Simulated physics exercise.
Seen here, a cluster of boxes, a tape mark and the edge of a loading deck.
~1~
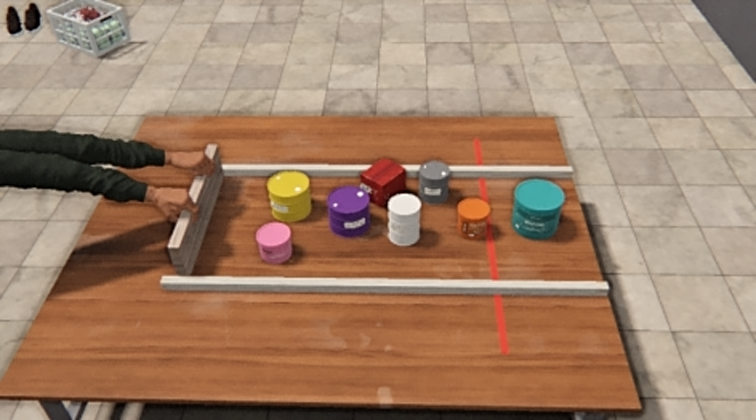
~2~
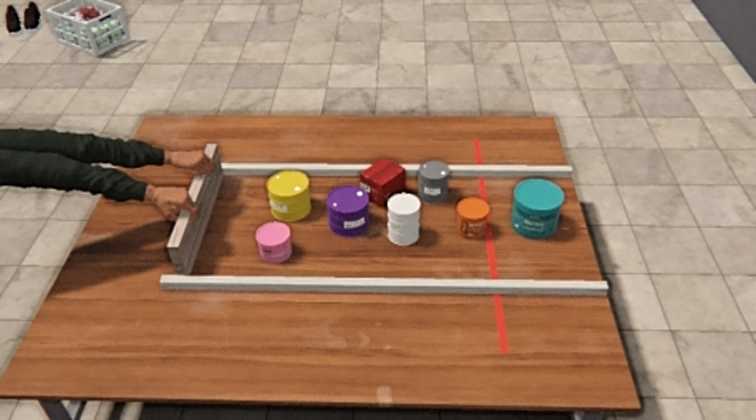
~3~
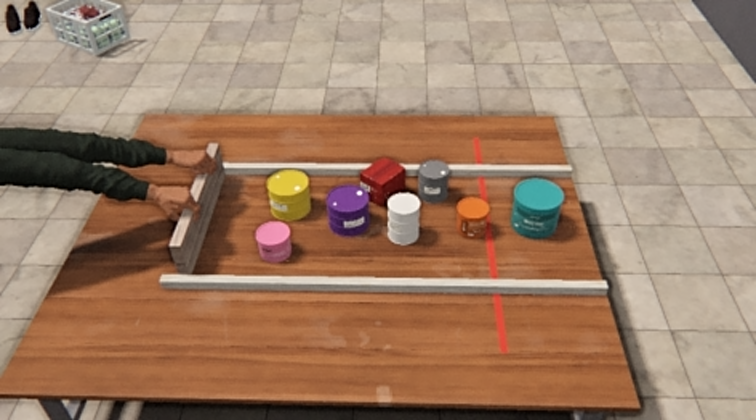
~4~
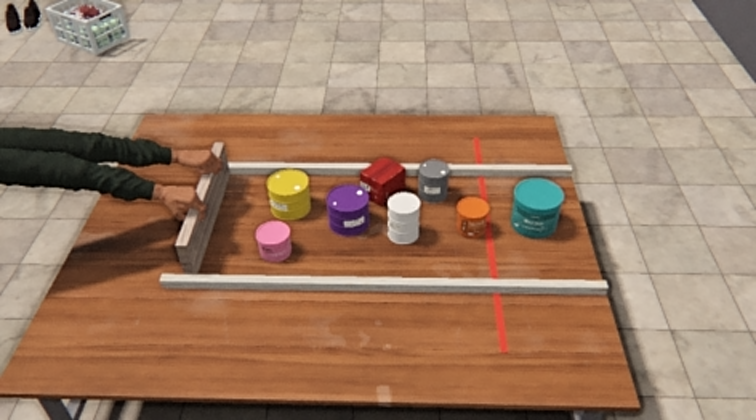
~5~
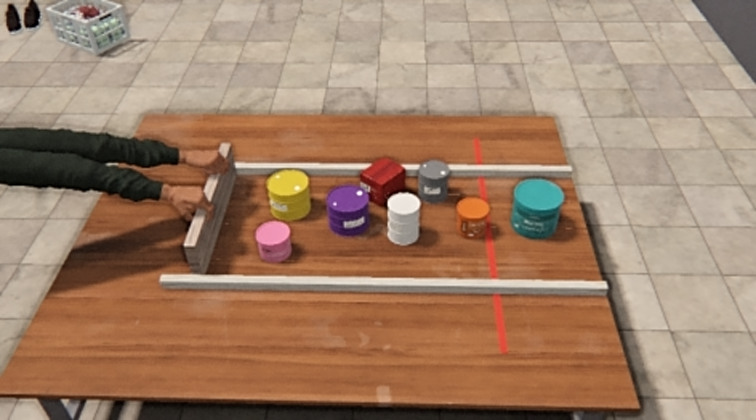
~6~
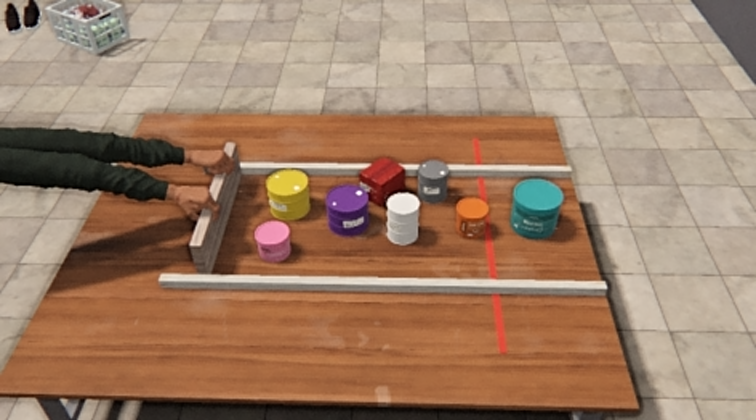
On a wooden table, two hands sliding a plank slightly right between pale rails, the colourful tubs and red box staying still.
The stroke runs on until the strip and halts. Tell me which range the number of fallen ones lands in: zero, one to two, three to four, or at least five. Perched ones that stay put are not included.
The drop count fails to reach one.
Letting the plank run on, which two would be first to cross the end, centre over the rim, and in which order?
They are the turquoise pail, then the orange pail.
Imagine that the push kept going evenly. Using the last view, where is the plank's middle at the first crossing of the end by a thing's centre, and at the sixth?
At (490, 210) for the first, at (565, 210) for the sixth.
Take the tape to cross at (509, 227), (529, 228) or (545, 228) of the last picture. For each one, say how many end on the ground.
Tallies in the order given: 1, 1, 4.
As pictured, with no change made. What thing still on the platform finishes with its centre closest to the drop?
Answer: The turquoise pail.
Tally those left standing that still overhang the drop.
Answer: 1.
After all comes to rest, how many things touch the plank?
Looks like 3 of them, all told.
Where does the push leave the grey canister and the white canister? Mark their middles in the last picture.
You'll find the first one at (529, 182) and the second at (544, 250).
A little later, none off yet; turquoise pail at rest near (536, 210); orange pail at rest near (472, 219); grey canister at rest near (433, 182).
Next, none off yet; turquoise pail at rest near (536, 210); orange pail at rest near (472, 219); grey canister shifted a little near (443, 182).
Later still, none off yet; turquoise pail shifted a little near (545, 208); orange pail shifted about its own width near (506, 216); grey canister shifted about its own width near (481, 181).
When it is over, the number that fall off is zero.
